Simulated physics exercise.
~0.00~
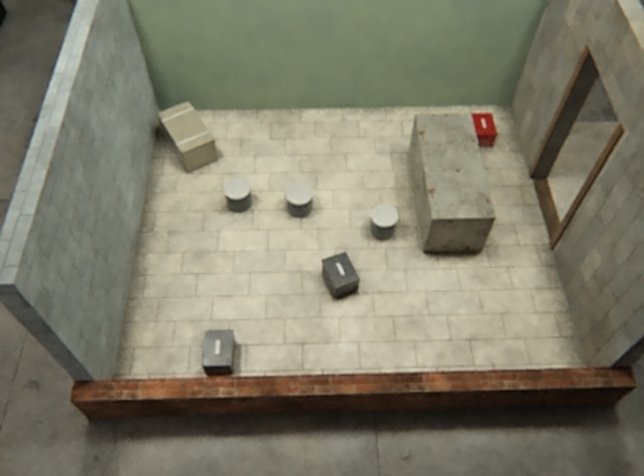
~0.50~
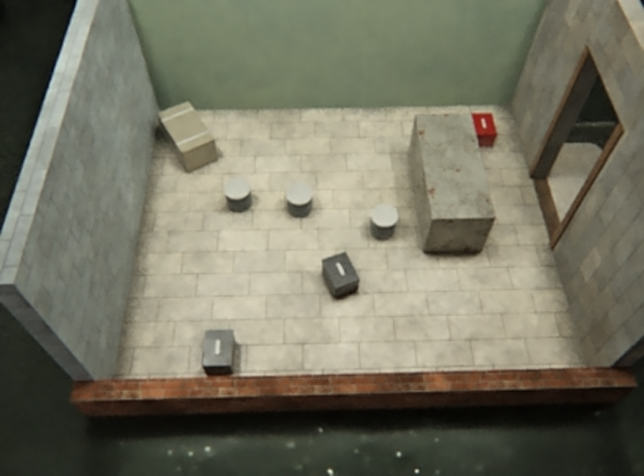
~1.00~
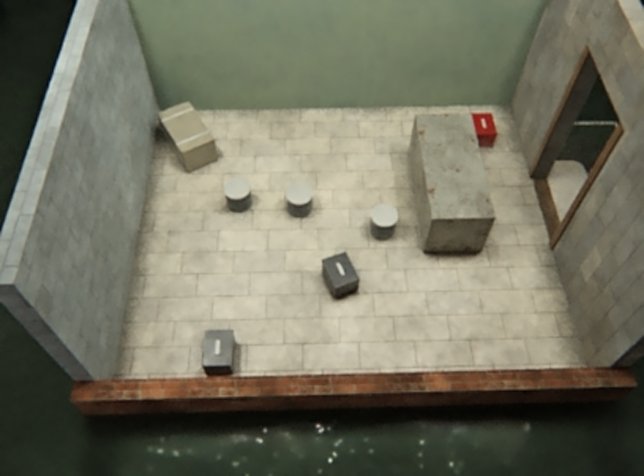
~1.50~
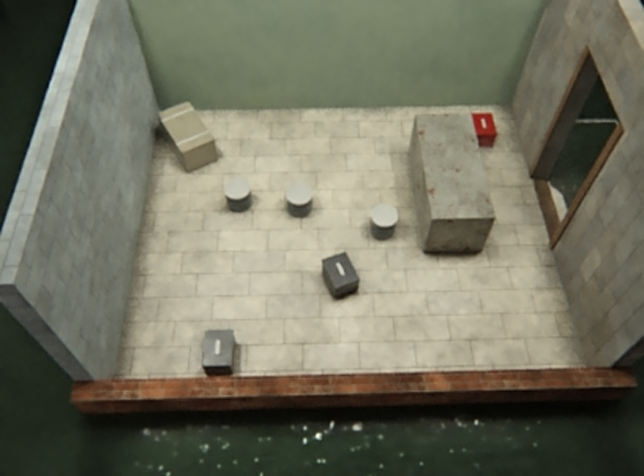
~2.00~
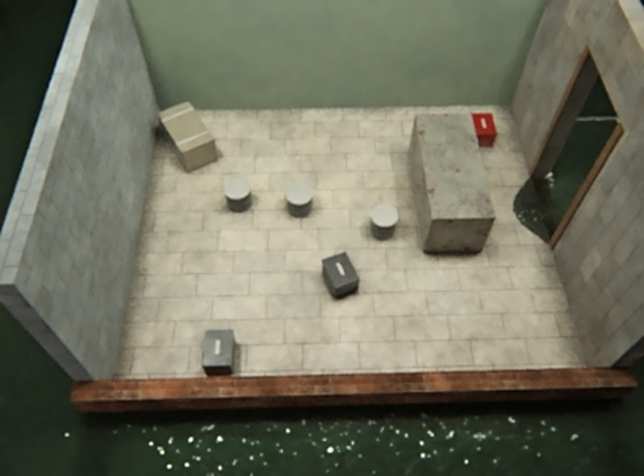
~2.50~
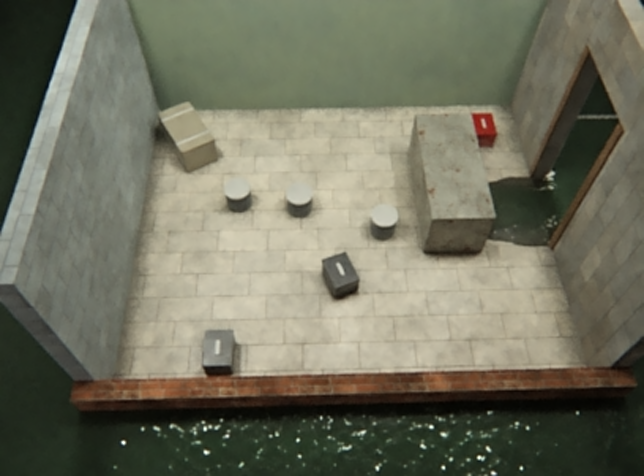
To begin with, a tiled room holding a red tote, a large grey block and several loose boxes and drums stands on dry ground. Dark water then surrounds the outside, glinting below the brick edge, and finally spreads through the right-hand doorway toward the block, while every object stays still.
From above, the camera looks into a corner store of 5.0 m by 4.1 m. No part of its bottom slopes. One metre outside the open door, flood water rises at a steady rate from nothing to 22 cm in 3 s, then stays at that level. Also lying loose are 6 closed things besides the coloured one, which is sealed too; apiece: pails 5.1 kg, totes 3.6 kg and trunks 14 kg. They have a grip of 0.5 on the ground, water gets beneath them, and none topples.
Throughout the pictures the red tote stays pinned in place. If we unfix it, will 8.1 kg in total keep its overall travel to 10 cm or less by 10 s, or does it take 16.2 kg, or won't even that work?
To my eye, neither ballast is adequate.
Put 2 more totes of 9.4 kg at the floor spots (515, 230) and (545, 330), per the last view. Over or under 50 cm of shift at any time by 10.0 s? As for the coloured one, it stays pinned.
First one: Beyond the limit; second one: Beyond the limit.
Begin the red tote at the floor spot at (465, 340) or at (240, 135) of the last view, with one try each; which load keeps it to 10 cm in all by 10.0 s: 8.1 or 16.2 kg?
The first time both options come up short; the second time the lesser option suffices.
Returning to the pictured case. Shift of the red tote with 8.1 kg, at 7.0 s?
About 80 cm.
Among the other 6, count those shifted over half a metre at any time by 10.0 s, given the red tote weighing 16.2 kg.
That comes to 1.
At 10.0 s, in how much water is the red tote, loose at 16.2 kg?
About 6 cm.
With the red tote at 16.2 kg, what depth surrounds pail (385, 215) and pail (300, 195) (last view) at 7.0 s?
First about 0 cm, second about 0 cm.
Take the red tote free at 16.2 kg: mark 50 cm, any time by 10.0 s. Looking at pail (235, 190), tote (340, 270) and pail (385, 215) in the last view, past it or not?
Taking them in order: Within the mark, within the mark and within the mark.
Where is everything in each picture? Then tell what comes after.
In the first frame, the red tote at (483, 124), on the bottom; water covers 0.0 m2; 0 of 7 have shifted.
In the second frame, the red tote at (483, 124), on the bottom; 0.0 m2 under water; 0 of 7 have shifted.
In the third frame, the red tote at (483, 124), on the bottom; 0.0 m2 under water; 0 of 7 have shifted.
In the fourth frame, the red tote at (483, 124), on the bottom; 0.0 m2 under water; 0 of 7 have shifted.
In the fifth frame, the red tote at (483, 124) rests on the ground; water covers 0.2 m2; 0 of 7 have shifted.
In the sixth frame, the red tote at (483, 124), on the bottom; water covers 0.8 m2; 0 of 7 have shifted.
After 3.5 s the red tote would be 0 cm from its start with 8.1 kg and 0 cm from its start with 16.2 kg; 3 cm of water round it then.
After 4.5 s the red tote would be 41 cm from its start with 8.1 kg and 7 cm from its start with 16.2 kg; 6 cm of water round it then.
After 7.0 s the red tote would be 78 cm from its start with 8.1 kg and 38 cm from its start with 16.2 kg; 13 cm of water round it then.
After 10.0 s the red tote would be 44 cm from its start with 8.1 kg and 118 cm from its start with 16.2 kg; 6 cm of water round it then.
